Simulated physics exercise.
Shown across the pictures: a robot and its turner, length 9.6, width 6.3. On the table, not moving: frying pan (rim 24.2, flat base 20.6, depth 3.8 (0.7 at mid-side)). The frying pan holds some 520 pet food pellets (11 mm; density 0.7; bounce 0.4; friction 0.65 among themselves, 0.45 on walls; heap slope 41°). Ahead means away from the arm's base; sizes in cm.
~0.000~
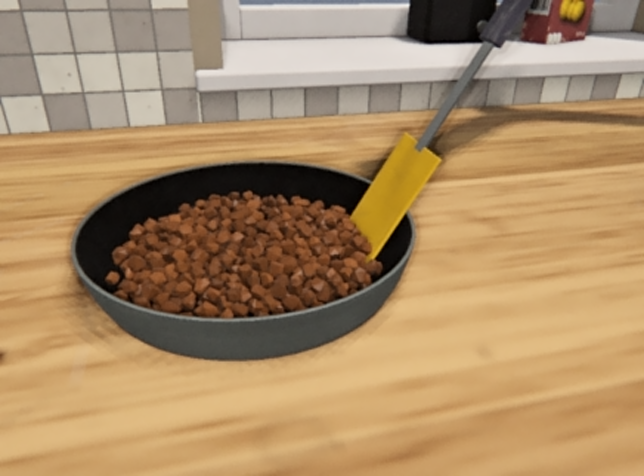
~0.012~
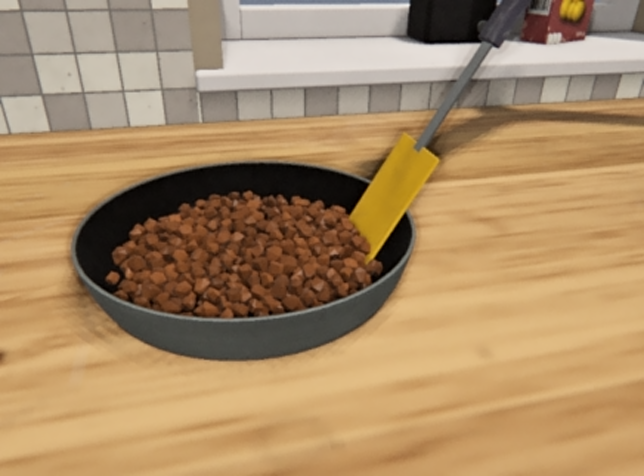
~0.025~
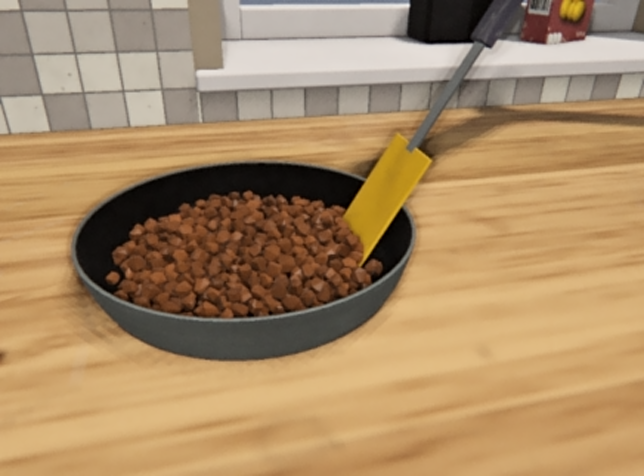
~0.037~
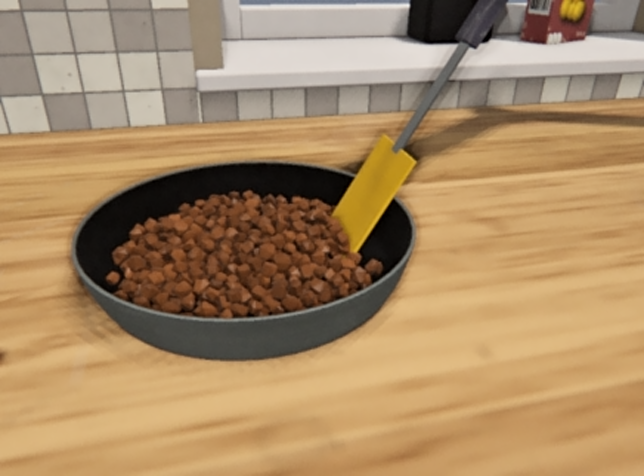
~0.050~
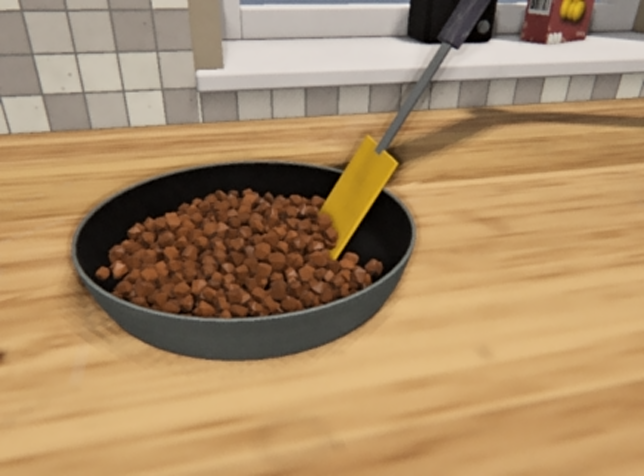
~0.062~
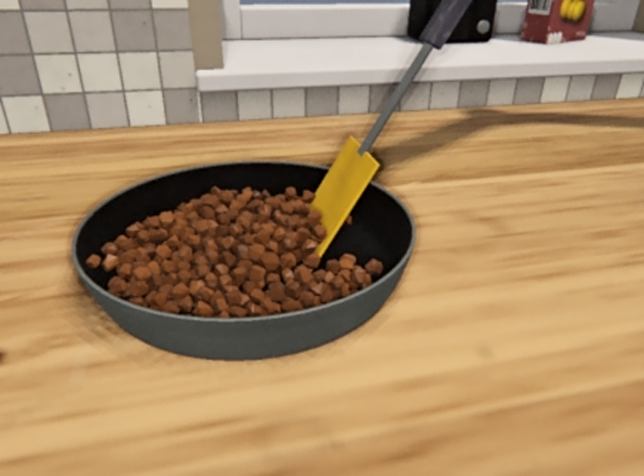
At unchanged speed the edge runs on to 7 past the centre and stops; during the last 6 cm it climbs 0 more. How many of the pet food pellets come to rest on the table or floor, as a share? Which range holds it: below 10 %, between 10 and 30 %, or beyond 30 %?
The range between 10 and 30 %.
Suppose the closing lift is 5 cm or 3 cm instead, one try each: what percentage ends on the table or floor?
15 and 15 %.
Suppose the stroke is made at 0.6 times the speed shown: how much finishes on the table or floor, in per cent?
Near 0 in a hundred.
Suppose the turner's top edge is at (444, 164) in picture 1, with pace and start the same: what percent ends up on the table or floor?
5 percent or thereabouts.
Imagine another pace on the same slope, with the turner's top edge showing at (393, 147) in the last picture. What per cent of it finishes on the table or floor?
Some 0 percent.
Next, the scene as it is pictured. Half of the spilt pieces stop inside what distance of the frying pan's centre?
About 20 centimetres.
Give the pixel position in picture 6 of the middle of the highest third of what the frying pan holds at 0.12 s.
Near pixel (196, 233).
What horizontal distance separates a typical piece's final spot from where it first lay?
Roughly 3 cm.
By 0.09 s, sloping 59°, highest piece 5 above the table; 520 in the frying pan.
By 0.12 s, sloping 59°, highest piece 6 above the table; 520 in the frying pan.
By 0.34 s, sloping 59°, highest piece 6 above the table; 450 in the frying pan, 64 on the table or floor, 6 on the blade or in flight.
By 1.39 s, sloping 59°, highest piece 5 above the table; 449 in the frying pan, 71 on the table or floor.
Final count, 449 in the frying pan, 71 on the table or floor. That is 14 % on the table or floor.
